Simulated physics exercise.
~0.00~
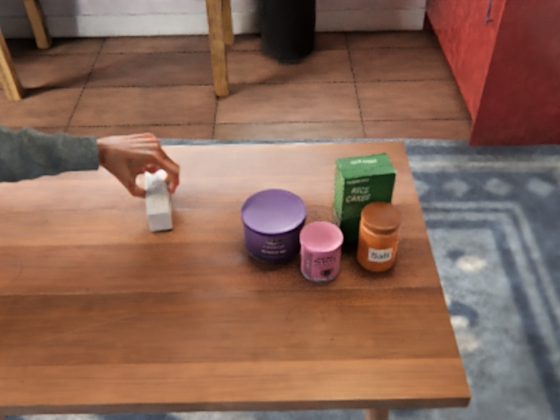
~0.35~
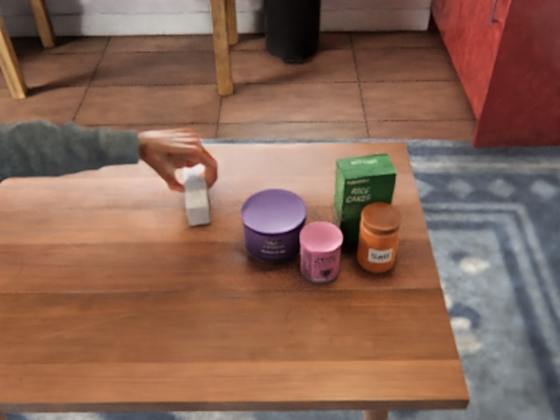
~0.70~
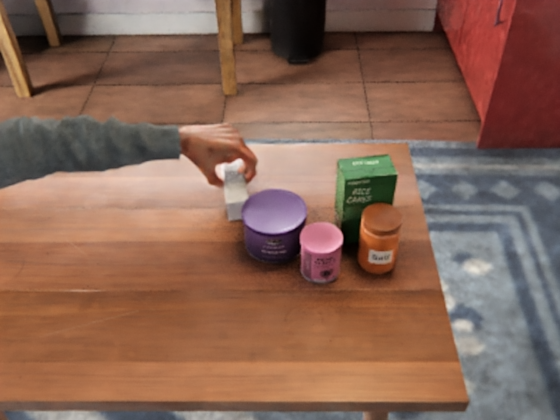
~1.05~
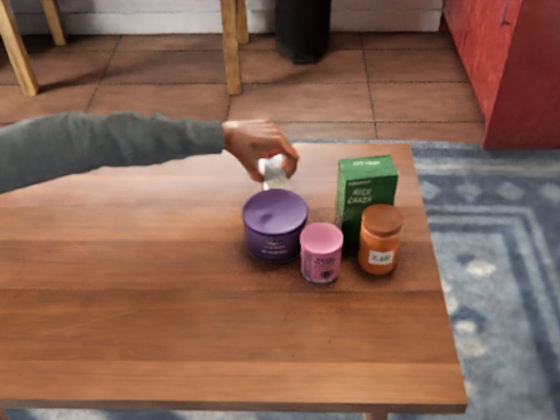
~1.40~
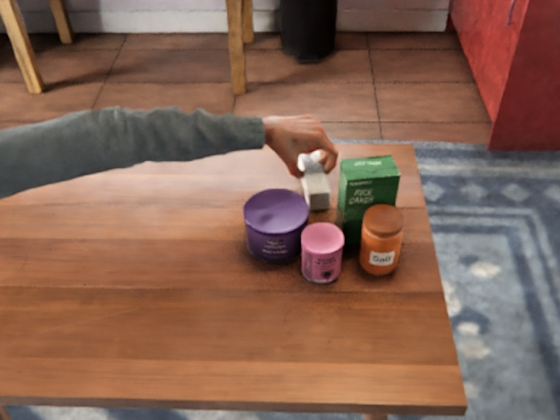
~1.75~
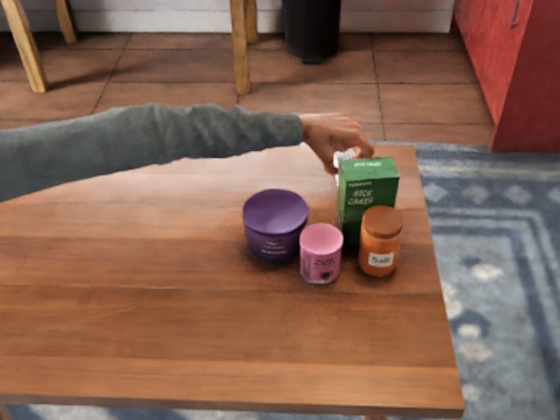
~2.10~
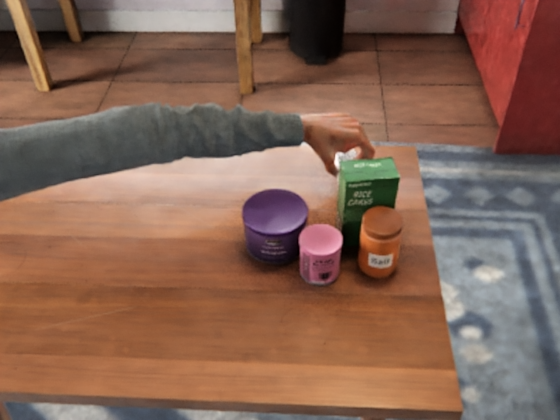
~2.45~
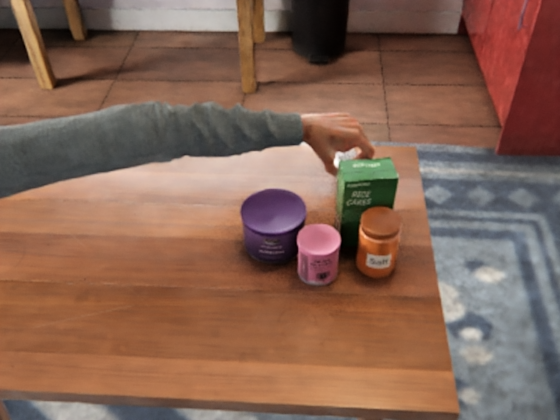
We see a hand slide a small white block rightward across a wooden table, passing behind a purple tub and stopping behind a green packet, while the tub, packet, a pink tin and an orange jar all stay standing in place.
